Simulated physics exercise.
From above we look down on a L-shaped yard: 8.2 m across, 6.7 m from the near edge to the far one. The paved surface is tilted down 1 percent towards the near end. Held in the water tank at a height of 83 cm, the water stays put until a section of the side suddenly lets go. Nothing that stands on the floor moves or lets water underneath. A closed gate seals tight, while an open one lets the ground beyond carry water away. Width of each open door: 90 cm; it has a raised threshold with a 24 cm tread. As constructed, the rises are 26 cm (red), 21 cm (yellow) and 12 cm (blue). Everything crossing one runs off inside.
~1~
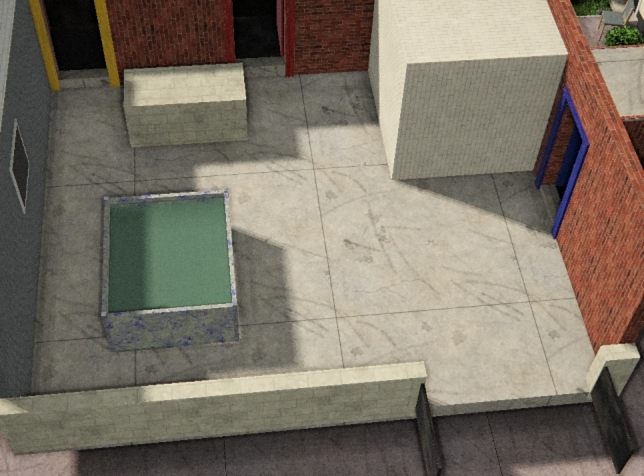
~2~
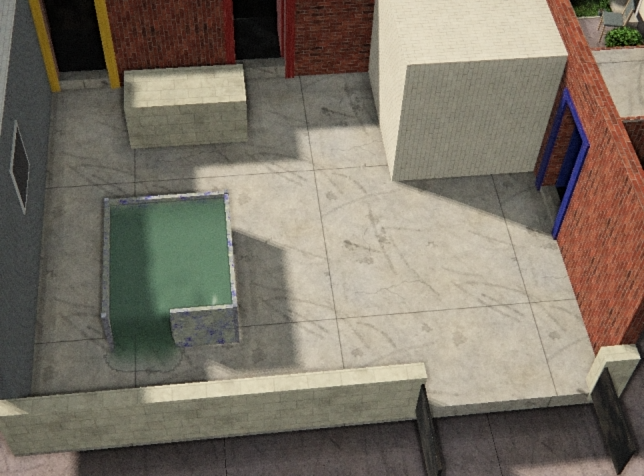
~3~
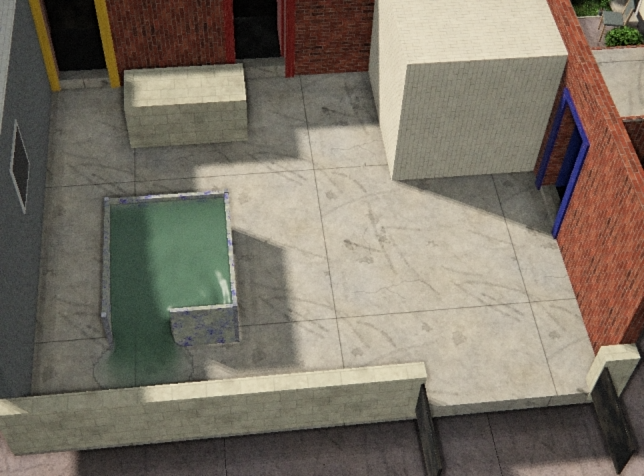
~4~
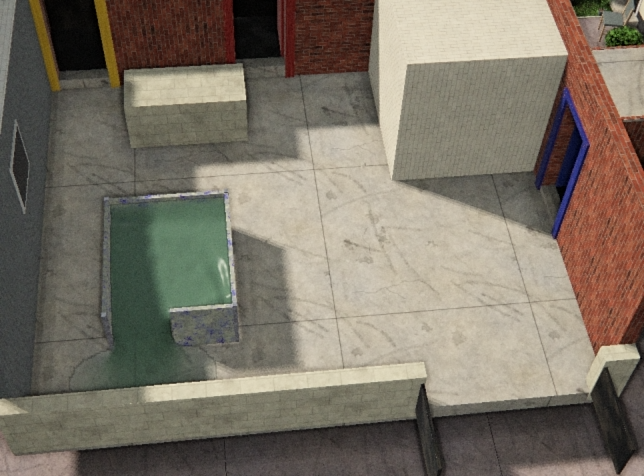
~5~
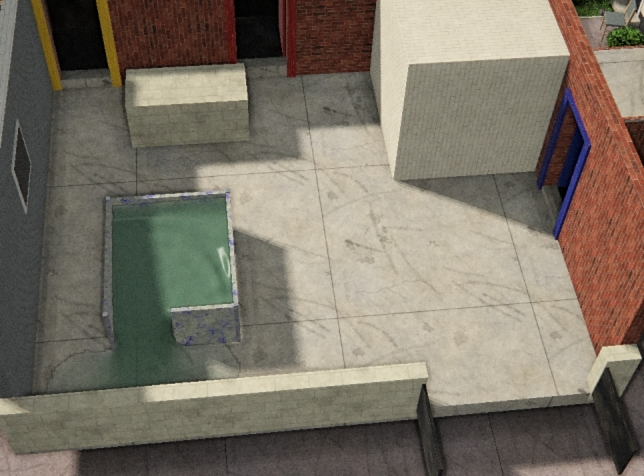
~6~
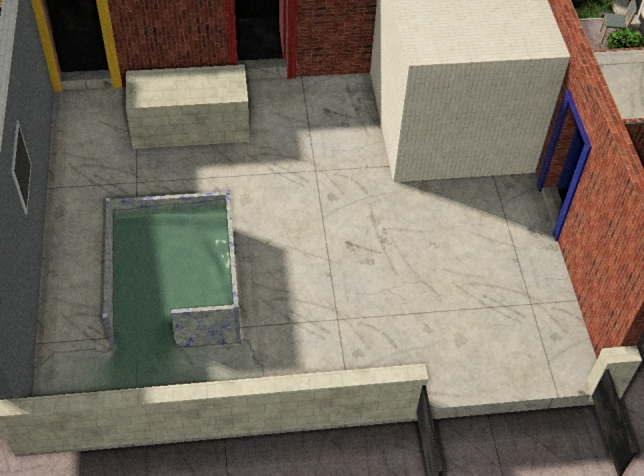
Green water pouring through a gap in the front of a raised tank, spreading over paving towards a low pale wall.
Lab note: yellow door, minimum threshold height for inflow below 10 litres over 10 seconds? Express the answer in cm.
Approx. 21 cm.
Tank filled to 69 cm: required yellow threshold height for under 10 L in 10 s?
Then a height close to 16 cm.
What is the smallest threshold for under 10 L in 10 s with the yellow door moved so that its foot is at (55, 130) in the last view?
About 14.0 cm.
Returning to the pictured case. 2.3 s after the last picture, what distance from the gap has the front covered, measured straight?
Around 6.6 m out.
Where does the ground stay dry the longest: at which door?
That would be the red door, last of all.
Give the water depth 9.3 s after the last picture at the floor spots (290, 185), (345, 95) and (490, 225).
First 6, then 7, then 5 cm.
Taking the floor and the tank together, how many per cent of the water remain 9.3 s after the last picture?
Some 92 per cent remains.
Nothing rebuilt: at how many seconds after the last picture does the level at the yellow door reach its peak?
Peak: Close to 3.5 s.
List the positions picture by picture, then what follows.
The water tank at (169, 253) is whole and still, 83 cm deep; the yellow door at (77, 44) is dry, in the first frame.
The front is at (164, 368), 0.4 m from the gap at (143, 335); 0.2 m2 of floor is wet, 83 cm left at the back, in the second frame.
Water pours out at (143, 336) and has run 0.8 m, to a hidden place; about 11 cm deep outside, 83 cm at the back, in the third frame.
Water pours out at (144, 337) and has run 1.2 m, to a hidden place; about 10 cm deep outside, 82 cm at the back, in the fourth frame.
The gap is at (145, 336), the front 1.4 m out at a hidden place; the back of the water tank holds 74 cm, in the fifth frame.
The front is at a hidden place, 1.6 m from the gap at (145, 337); 2.9 m2 of floor is wet, 70 cm left at the back; the yellow door at (79, 46), 5.6 m from the gap, is still 5.6 m from the nearest water, in the sixth frame.
Then, 0.7 s after the last picture water covers 15 % of the floor, deepest (69 cm) near (44, 427); it has not reached the yellow door.
Then, 2.3 s after the last picture water covers 55 % of the floor, deepest (36 cm) near (44, 427); it has not reached the yellow door.
Then, 9.3 s after the last picture water covers 95 % of the floor, deepest (12 cm) near (30, 429); 10 cm at the yellow door, 8 litres in over its 21 cm threshold.
At the yellow door as built, the water peaked near 24 cm, 3.5 s after the last picture.
Run again over the same 10 s with other heights there, 24 litres in over 18 cm, 1 litre over 24 cm. The limit of 10 litres is kept from about 21 cm up.
